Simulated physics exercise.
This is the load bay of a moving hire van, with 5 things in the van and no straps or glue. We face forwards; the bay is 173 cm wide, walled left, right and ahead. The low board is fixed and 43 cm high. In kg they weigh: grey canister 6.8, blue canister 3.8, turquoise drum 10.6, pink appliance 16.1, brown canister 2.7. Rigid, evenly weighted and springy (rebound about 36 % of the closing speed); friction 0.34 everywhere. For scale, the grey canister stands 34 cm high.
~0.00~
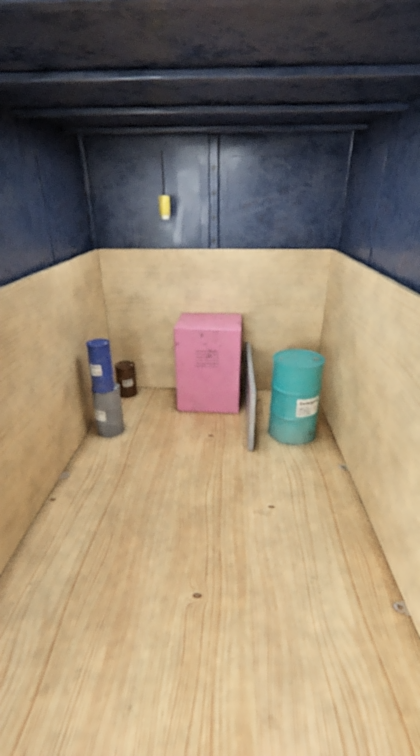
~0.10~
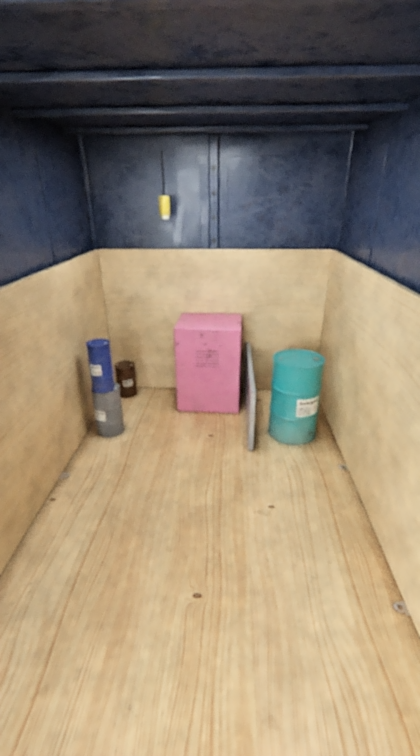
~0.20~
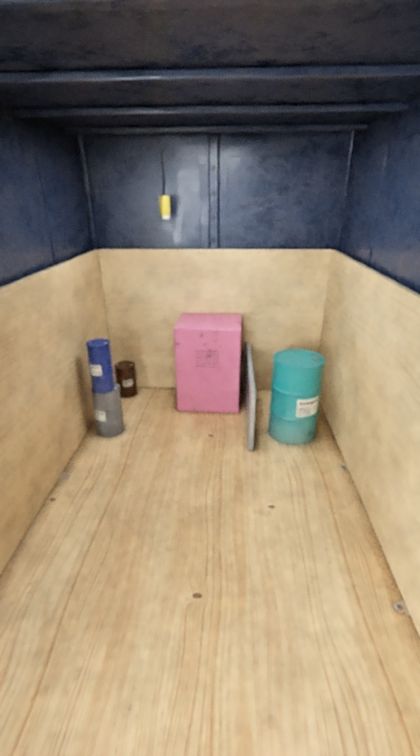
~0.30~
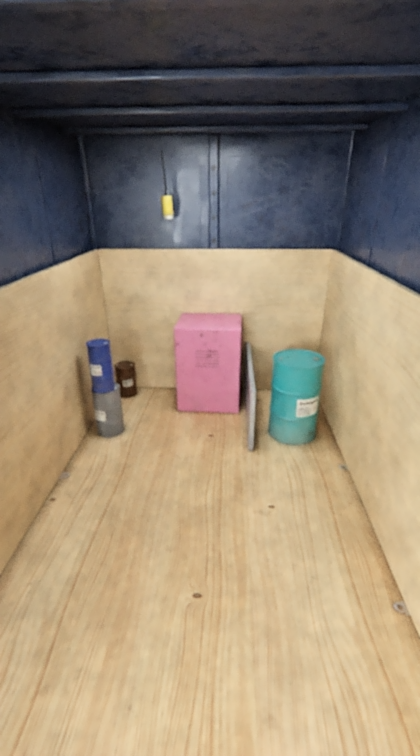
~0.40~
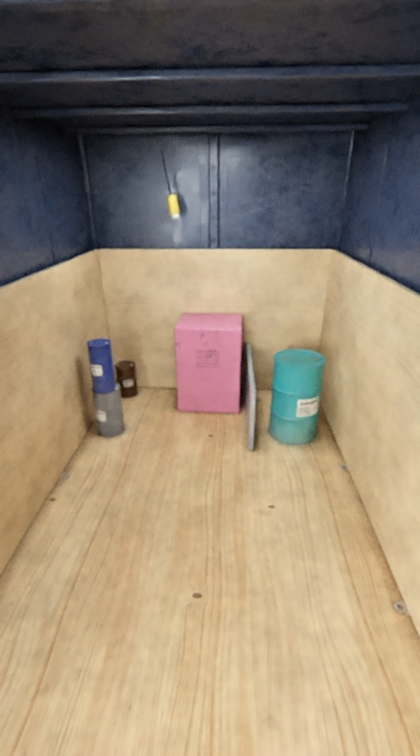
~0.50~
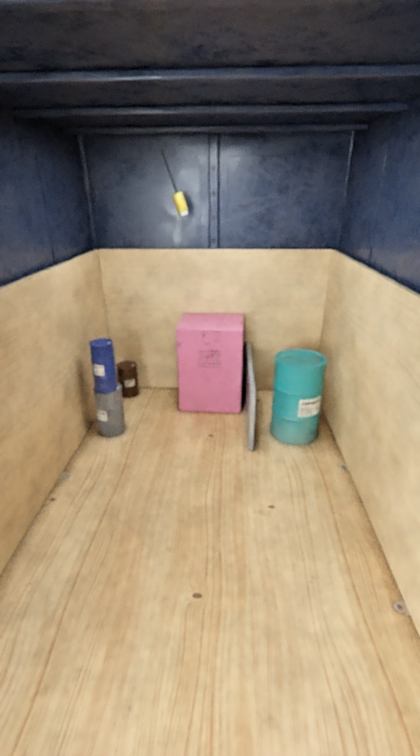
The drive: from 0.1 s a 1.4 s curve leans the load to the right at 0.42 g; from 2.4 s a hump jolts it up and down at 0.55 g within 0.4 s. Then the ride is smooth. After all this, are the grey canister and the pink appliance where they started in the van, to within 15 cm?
The grey canister gets shifted; the pink appliance holds its spot.
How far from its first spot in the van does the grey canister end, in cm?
About 44 cm.
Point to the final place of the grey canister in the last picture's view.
At about (173, 418).
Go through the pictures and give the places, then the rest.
Smooth; grey canister (108, 410); pink appliance (210, 362), in the first picture.
Smooth; brown canister (126, 379); blue canister (101, 366), in the second picture.
Force 0.17 g right; turquoise drum (295, 397); brown canister (126, 379), in the third picture.
Force 0.34 g right; blue canister (101, 366); turquoise drum (295, 397), in the fourth picture.
Force 0.42 g right; brown canister (127, 379); blue canister (102, 366), in the fifth picture.
Force 0.42 g right; grey canister (110, 410); pink appliance (212, 362), in the sixth picture.
After 0.80 s, force 0.42 g right; grey canister 13° off upright near (117, 408); pink appliance moved 5 cm near (216, 362); blue canister 14° off upright.
After 1.10 s, force 0.42 g right; blue canister now down from where it sat; grey canister 73° off upright near (146, 414); pink appliance moved 5 cm near (216, 362).
After 1.30 s, force 0.34 g right; grey canister on its side near (171, 420); pink appliance moved 5 cm near (216, 362); brown canister moved 39 cm.
In the end (3.4 s), down from where it sat, blue canister; toppled in the van, grey canister; not toppled but over 15 cm from the start, brown canister; the other 2 under 15 cm from the start. In the last view, grey canister near (173, 418), pink appliance near (216, 362).
